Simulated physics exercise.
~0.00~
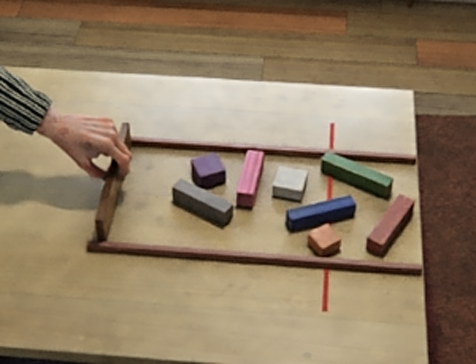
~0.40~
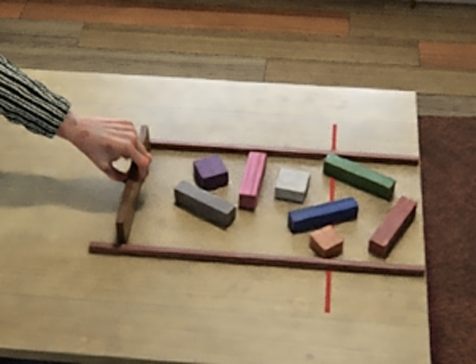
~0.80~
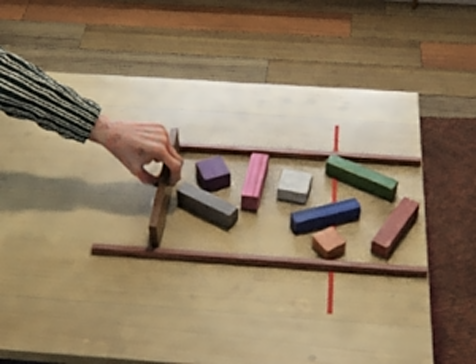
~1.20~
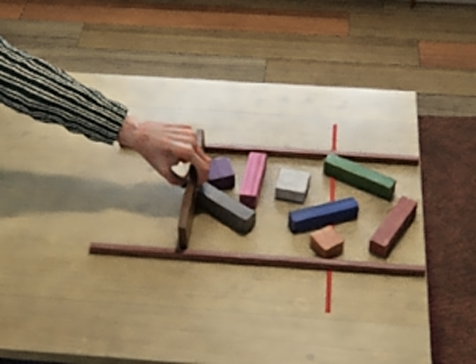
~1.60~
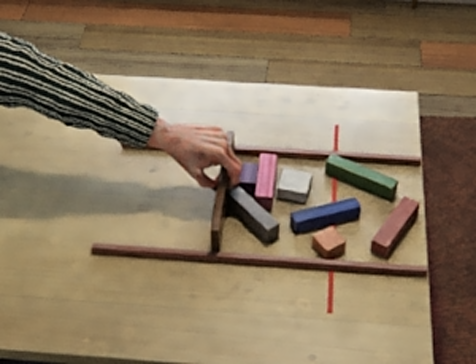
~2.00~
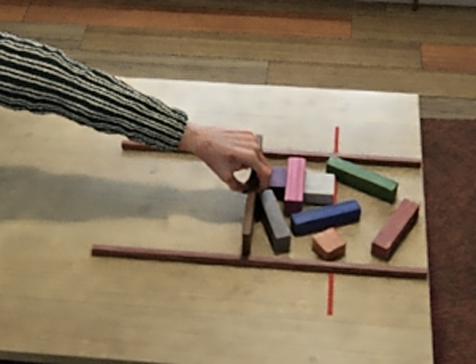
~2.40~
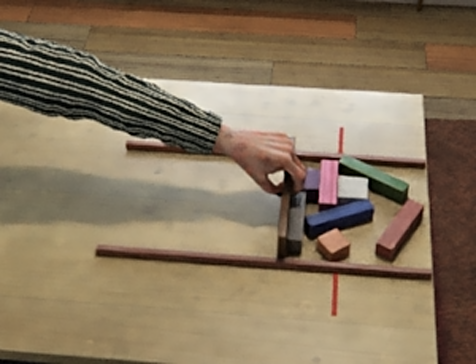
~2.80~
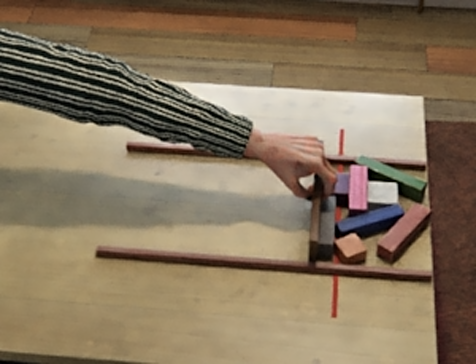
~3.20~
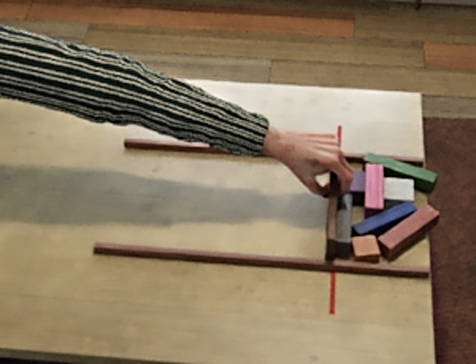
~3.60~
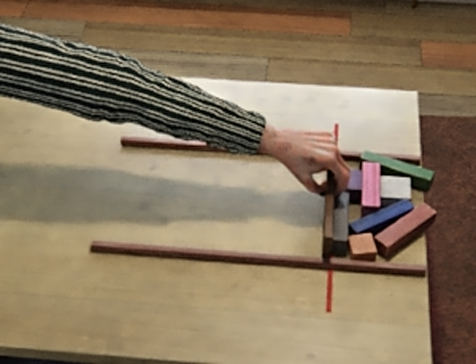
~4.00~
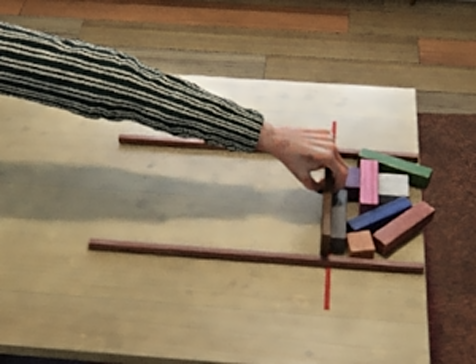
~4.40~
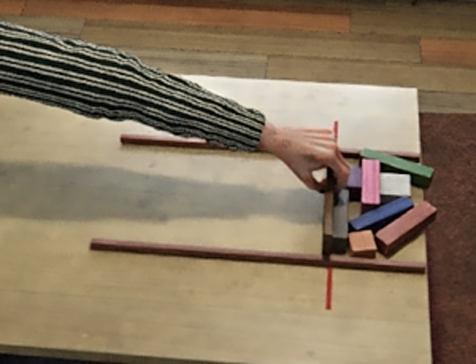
At the start, a hand in a striped sleeve holds an upright board at the left of a channel between two dark rails, with coloured bars and blocks scattered ahead of it on a pale table. The hand slides the board right until it reaches the grey bar and the purple block. These move along and press into the pink stick, then the white block. The grey bar swings round to lie along the board as the whole cluster crowds toward the table's right end. The board stops at the red tape, and every piece remains on the table, packed near the edge.
